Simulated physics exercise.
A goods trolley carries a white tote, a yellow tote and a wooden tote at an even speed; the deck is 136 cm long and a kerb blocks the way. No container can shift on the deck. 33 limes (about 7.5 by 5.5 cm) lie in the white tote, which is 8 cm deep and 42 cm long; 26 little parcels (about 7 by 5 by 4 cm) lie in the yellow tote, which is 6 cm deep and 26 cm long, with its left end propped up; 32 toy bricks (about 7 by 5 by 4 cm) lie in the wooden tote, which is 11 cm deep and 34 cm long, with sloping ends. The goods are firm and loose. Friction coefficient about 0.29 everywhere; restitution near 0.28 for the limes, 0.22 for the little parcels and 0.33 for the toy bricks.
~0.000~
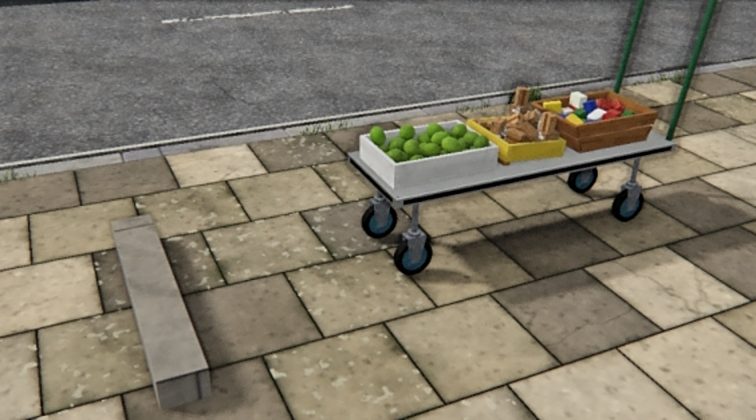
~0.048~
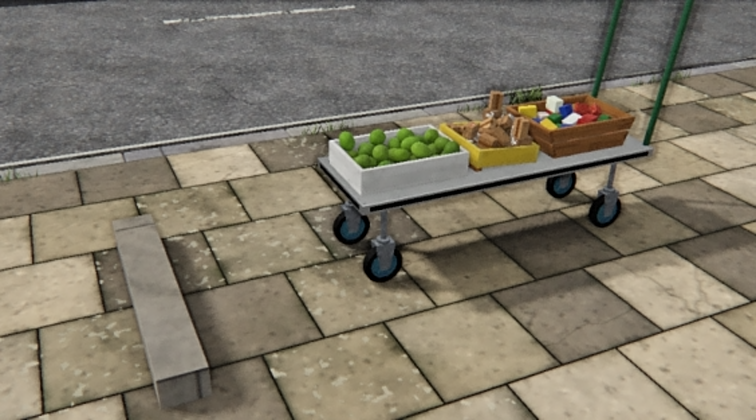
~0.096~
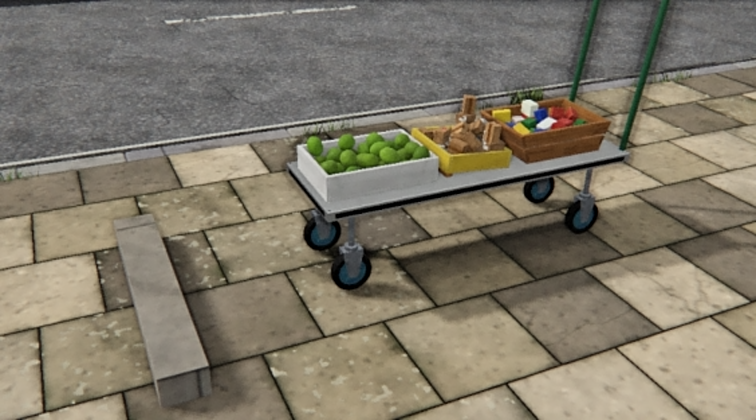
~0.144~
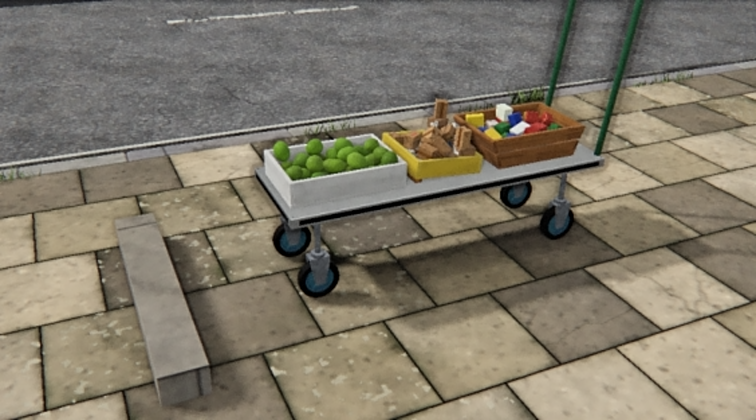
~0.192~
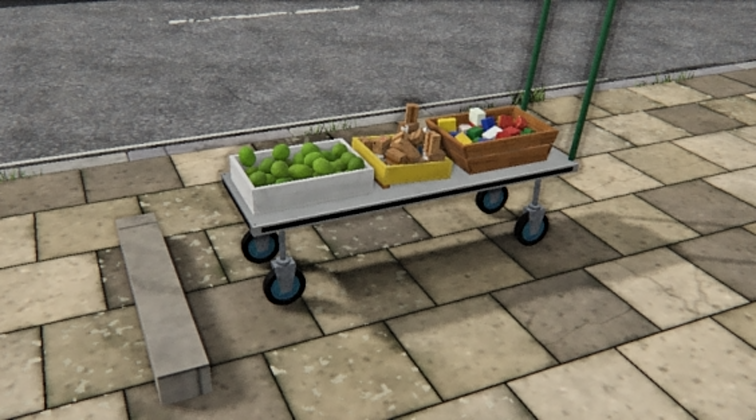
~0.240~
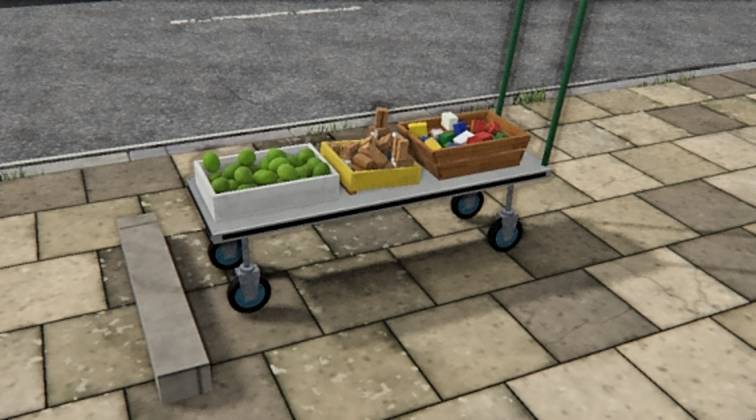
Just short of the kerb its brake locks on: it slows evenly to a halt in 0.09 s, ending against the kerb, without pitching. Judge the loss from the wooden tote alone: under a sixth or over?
Fewer than one in six of the toy bricks leave the wooden tote.
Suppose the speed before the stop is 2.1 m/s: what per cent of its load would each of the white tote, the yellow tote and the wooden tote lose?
Then white tote 0, yellow tote 20, wooden tote 10 per cent.
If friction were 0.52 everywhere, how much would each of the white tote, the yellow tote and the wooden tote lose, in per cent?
Then white tote 10, yellow tote 30, wooden tote 10 per cent.
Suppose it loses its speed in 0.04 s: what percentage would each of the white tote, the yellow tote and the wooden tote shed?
In that case white tote 20, yellow tote 30, wooden tote 10 per cent.
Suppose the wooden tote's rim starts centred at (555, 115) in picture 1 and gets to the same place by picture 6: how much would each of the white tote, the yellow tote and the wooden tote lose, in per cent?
Then white tote 0, yellow tote 20, wooden tote 10 per cent.
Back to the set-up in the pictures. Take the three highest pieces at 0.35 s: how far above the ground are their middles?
Some 56 cm up.
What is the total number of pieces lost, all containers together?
Some 12 pieces.
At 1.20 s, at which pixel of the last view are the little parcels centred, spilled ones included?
At about (319, 170).
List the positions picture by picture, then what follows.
In the first picture (each is followed by its nearest rim corner in this view; the camera moves round a little), wooden tote, (578, 125); yellow tote, (511, 145); 81 cm short of the stop; none out.
Wooden tote, (551, 130); yellow tote, (482, 150); 68 cm short of the stop, in the second picture.
Wooden tote, (524, 135); yellow tote, (452, 156); 54 cm short of the stop, in the third picture.
Wooden tote, (495, 140); yellow tote, (421, 161); 41 cm short of the stop, in the fourth picture.
Wooden tote, (465, 145); yellow tote, (388, 167); 27 cm short of the stop, in the fifth picture.
Wooden tote, (434, 150); yellow tote, (354, 173); 14 cm short of the stop; none out, in the sixth picture.
After 0.25 s, the brake bites.
After 0.35 s, white tote 33 in, 0 out, yellow tote 26 in, 0 out and wooden tote 32 in, 0 out.
After 0.47 s, white tote 32 in, 1 out, yellow tote 18 in, 8 out and wooden tote 32 in, 0 out.
After 0.70 s, white tote 29 in, 4 out, yellow tote 18 in, 8 out and wooden tote 31 in, 1 out.
Final count (at 1.20 s), white tote 29 in, 4 out, yellow tote 18 in, 8 out and wooden tote 31 in, 1 out. Asked share, 1 of 32, 3 per cent.
